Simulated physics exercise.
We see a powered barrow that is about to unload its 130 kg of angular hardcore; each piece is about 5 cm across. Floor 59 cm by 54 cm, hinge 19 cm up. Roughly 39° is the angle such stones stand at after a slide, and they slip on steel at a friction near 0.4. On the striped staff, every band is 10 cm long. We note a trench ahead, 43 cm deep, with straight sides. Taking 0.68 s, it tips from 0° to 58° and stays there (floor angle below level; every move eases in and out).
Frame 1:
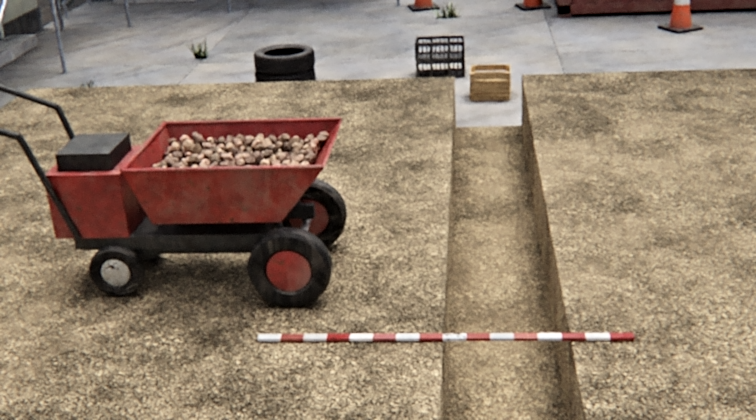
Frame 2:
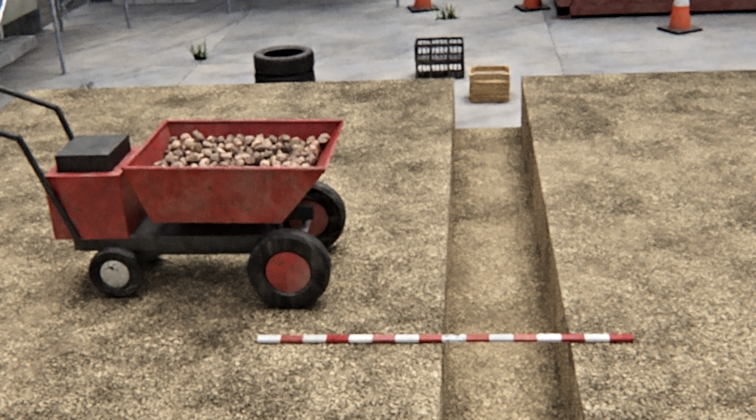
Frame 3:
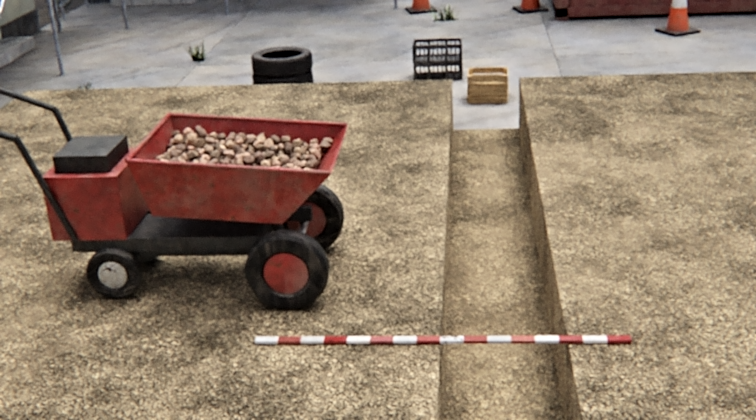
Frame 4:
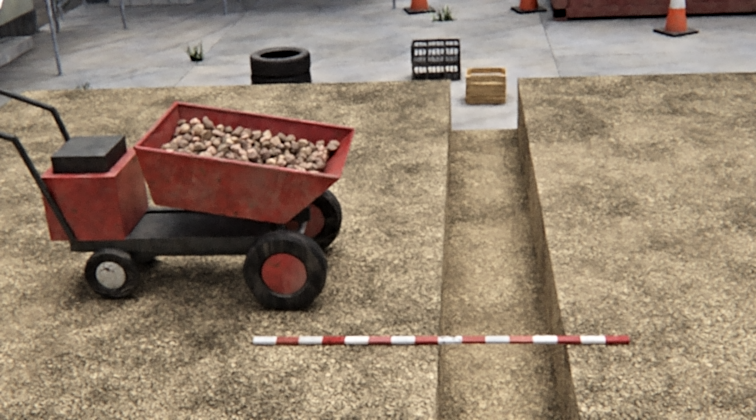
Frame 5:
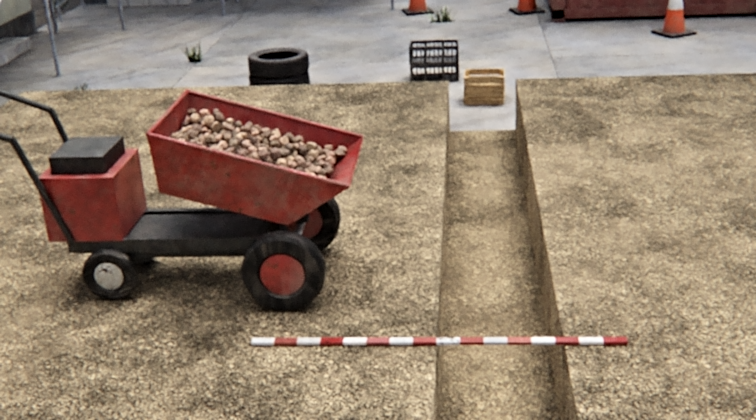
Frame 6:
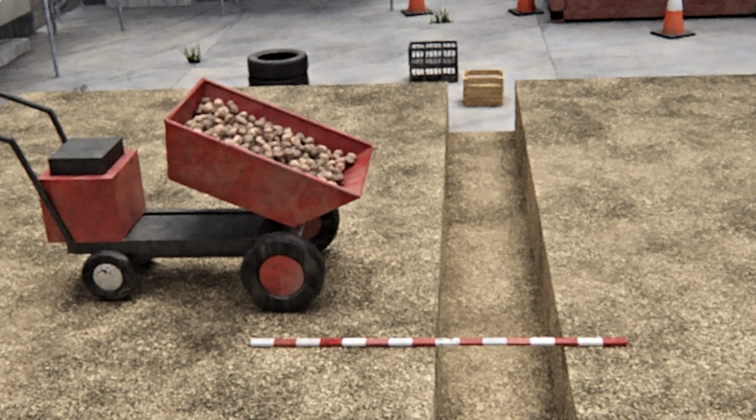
The footage shows a red powered barrow loaded with brownish stones standing left of a straight-sided trench, a red-and-white striped staff lying across it, as the tray gradually tilts, its rear rising and its front lip lowering toward the right.
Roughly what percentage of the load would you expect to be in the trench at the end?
I'd expect around 31 per cent.
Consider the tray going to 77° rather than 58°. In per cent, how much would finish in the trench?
Then about 70 per cent.
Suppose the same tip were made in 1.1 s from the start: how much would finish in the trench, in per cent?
Then roughly 20 percent.
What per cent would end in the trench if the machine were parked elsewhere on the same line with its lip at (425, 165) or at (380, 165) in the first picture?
Roughly 30 per cent, then 40 per cent.
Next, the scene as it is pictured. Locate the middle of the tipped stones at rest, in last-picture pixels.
I'd put it close to (488, 355).
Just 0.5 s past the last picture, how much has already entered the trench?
About 0 per cent by then.
Then, 0.2 s after the last picture the floor is at 49°, 100 % in the tray; the foremost stones are at (373, 201).
Then, 0.5 s after the last picture the floor is at 58°, 98 % in the tray, 2 % short of the trench; the foremost stones are at (424, 240).
Then, 0.8 s after the last picture the floor is at 58°, 71 % in the tray, 9 % short of the trench, 20 % in the trench; the foremost stones are at (540, 358).
Then, 2.8 s after the last picture the floor is at 58°, 59 % in the tray, 9 % short of the trench, 31 % in the trench; the foremost stones are at (547, 360).
